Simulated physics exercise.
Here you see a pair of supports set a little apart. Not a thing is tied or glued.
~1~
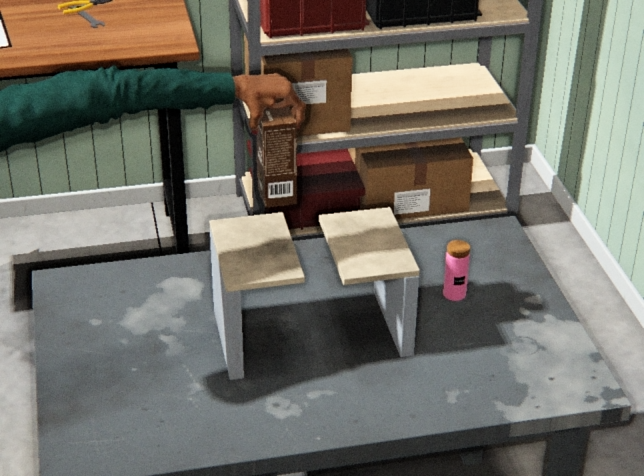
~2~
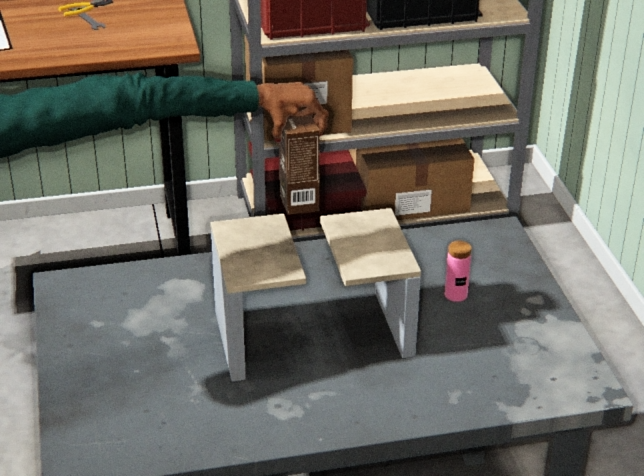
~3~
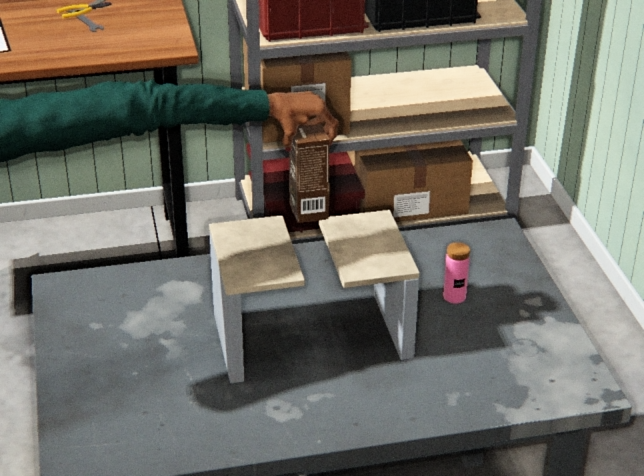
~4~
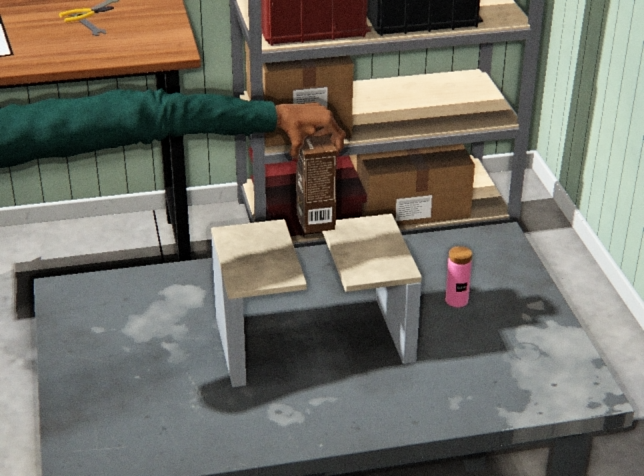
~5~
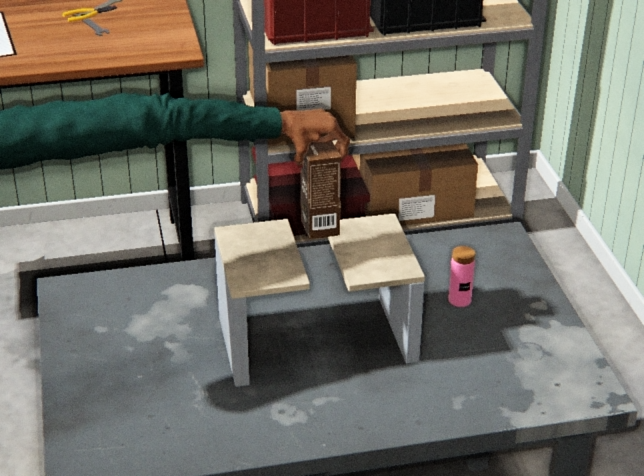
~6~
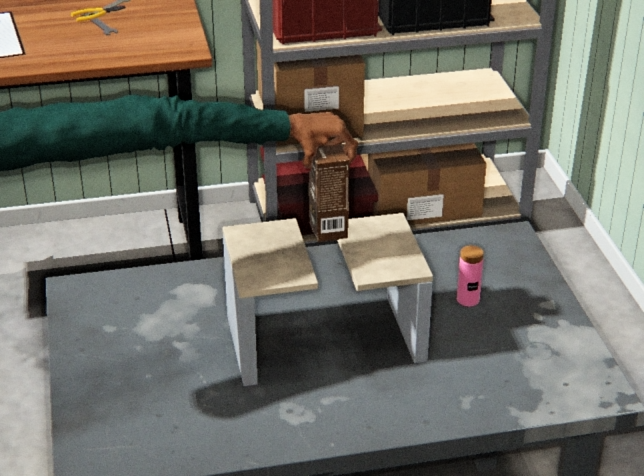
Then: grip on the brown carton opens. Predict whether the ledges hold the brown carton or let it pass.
It gets past.
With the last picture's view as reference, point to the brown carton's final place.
The object ends up somewhere near (303, 310).
Then, 0.30 s later than the last frame, brown carton tilted by 3° near (326, 270).
Then, 0.70 s later than the last frame, brown carton tilted by 24° near (288, 304).
When it is over, moved from the start, brown carton; pink shaker as before. End places, in pixels of the last picture, brown carton near (303, 310). The carton reaches the table.
